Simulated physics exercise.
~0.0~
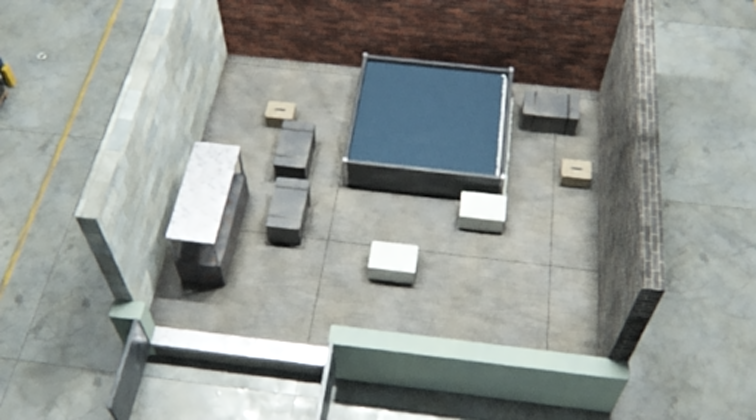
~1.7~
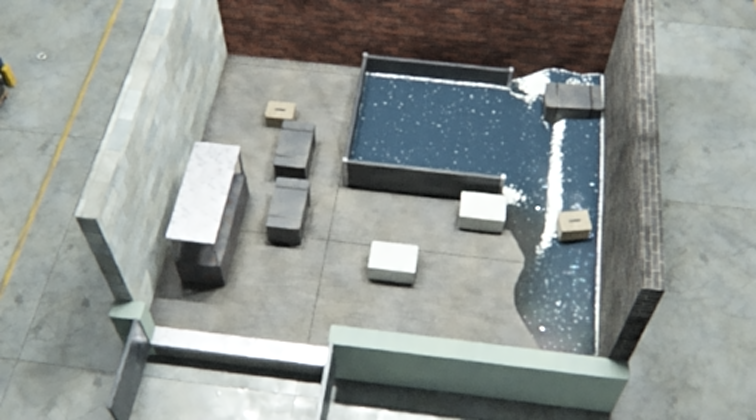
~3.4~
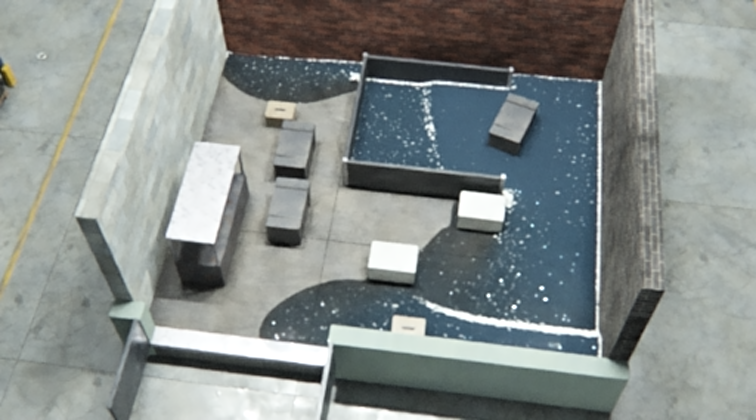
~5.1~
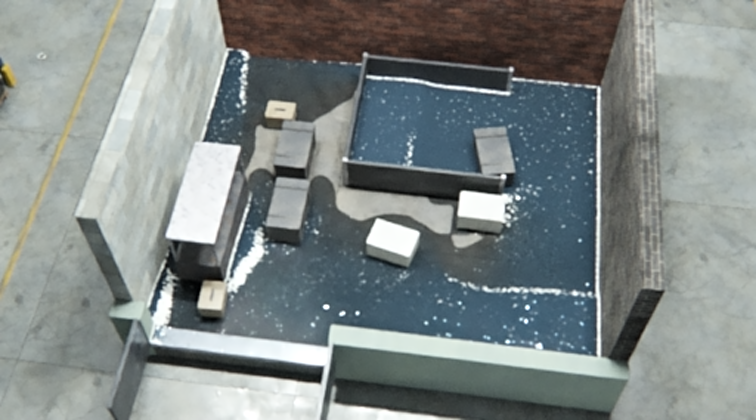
In a walled yard with a concrete floor, water burst from the right side of an open tank and spread around nearly everything, carrying a small tan box down and left and a dark grey one into the tank, where it stayed.
